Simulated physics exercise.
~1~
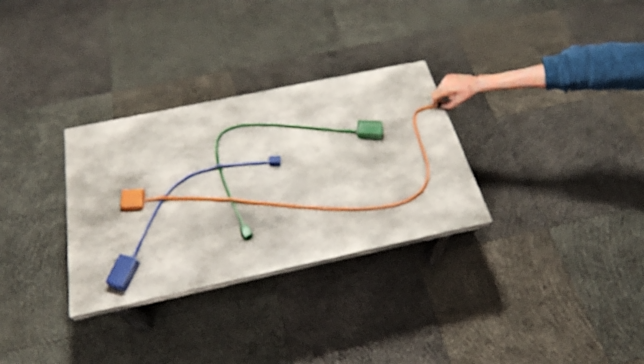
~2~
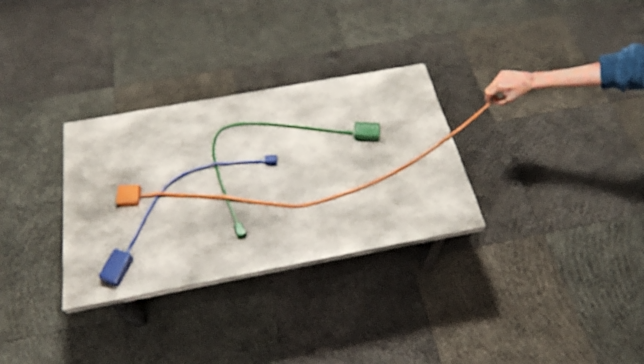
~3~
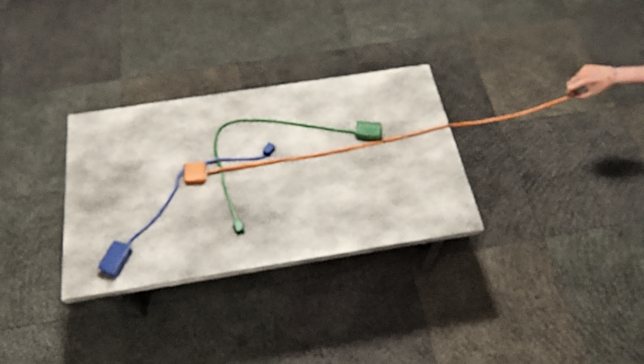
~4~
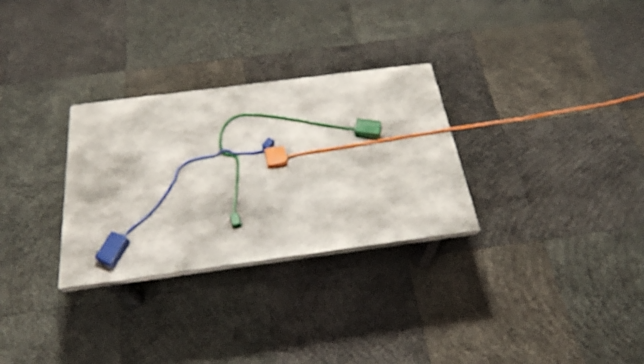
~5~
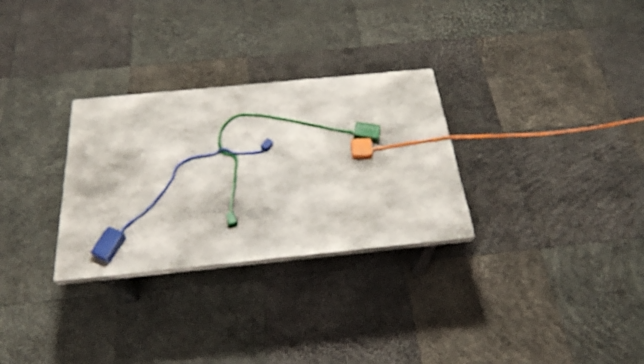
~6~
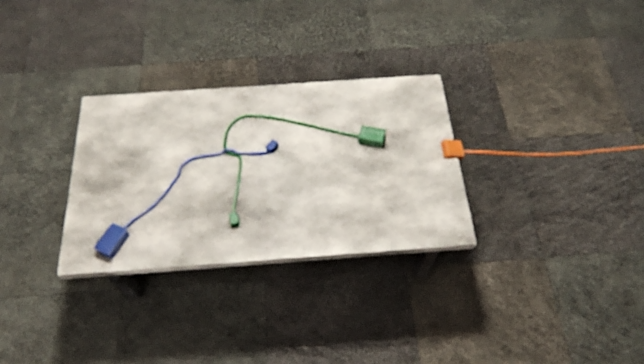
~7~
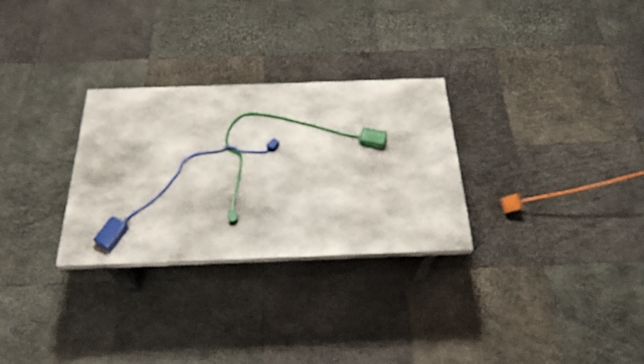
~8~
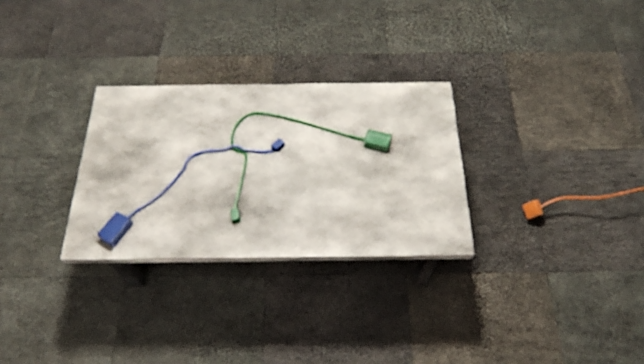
A hand in a blue sleeve pulls an orange lead to the right across a pale, marbled tabletop, seen from above on a dark tiled floor. Blue and green leads with block chargers lie crossed under it, the blue block at the near left and the green one toward the far right. The orange lead straightens, then its charger slides from the left across the table, over the other leads and past the green block. It reaches the right edge, tips off and hangs beyond the table on its lead, while the blue and green chargers remain in place, their leads still crossed.
